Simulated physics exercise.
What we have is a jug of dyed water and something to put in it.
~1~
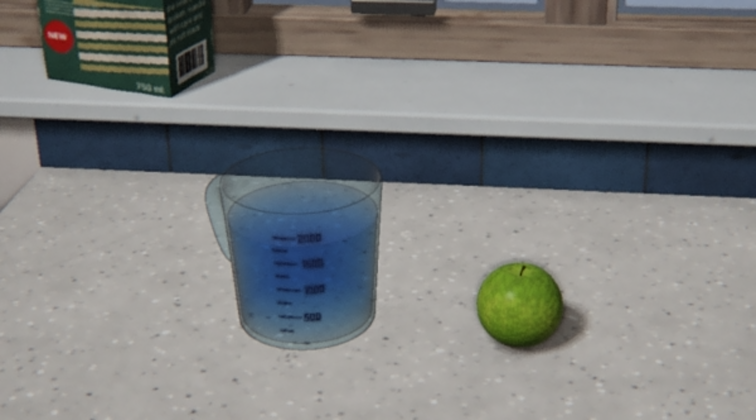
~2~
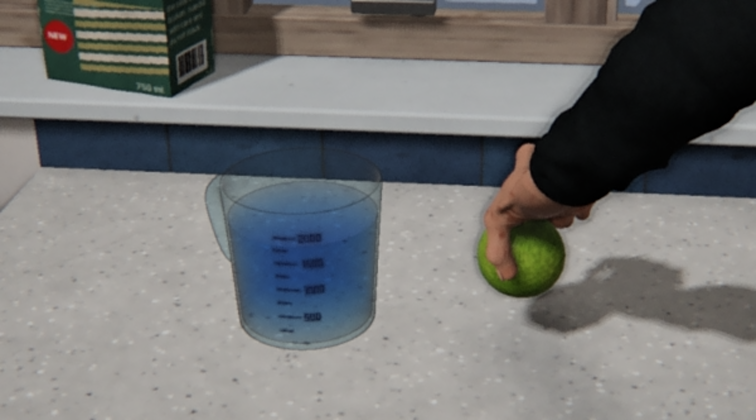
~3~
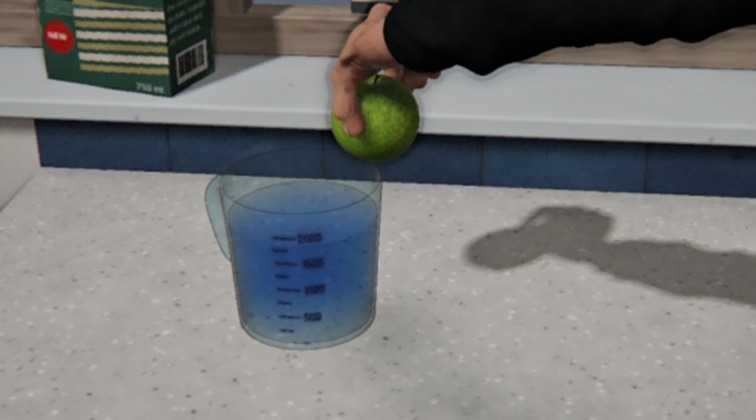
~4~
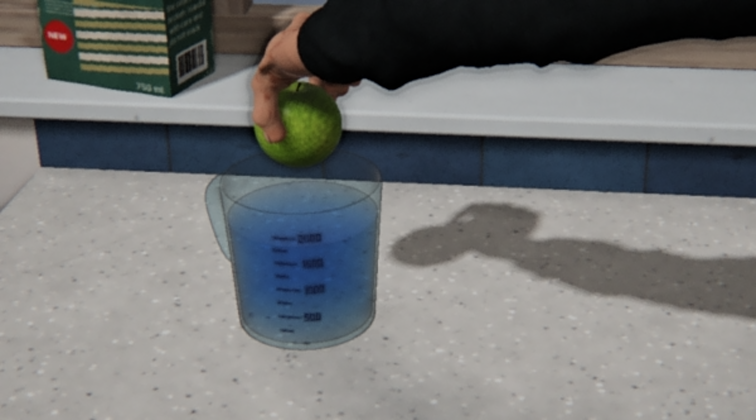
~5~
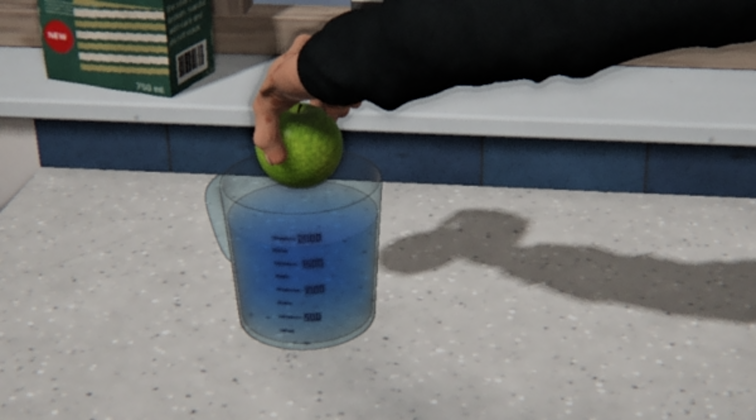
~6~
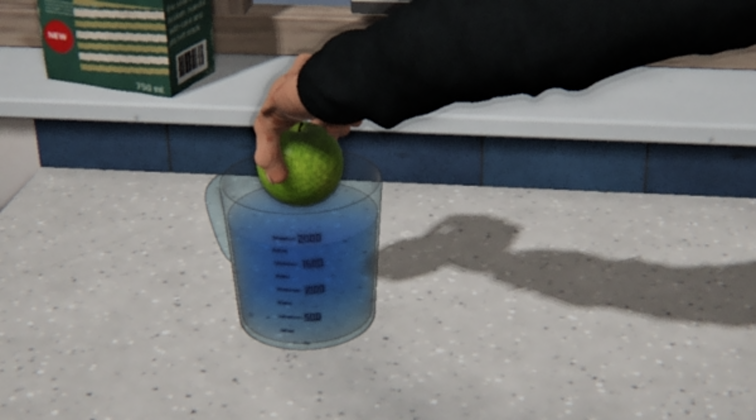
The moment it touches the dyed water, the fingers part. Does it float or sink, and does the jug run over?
Well, it keeps afloat, and as for the jug, it copes fine.
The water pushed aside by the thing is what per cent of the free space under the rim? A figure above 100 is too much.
I reckon close to 40 in a hundred.
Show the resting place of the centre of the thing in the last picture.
(303, 217) or thereabouts.
Shortly, the apple enters the dyed water; the jug is about three quarters full.
Then, the apple comes up again; the jug is nearly full.
At the finish, the apple bobs at the top; the jug is nearly full; no mess.
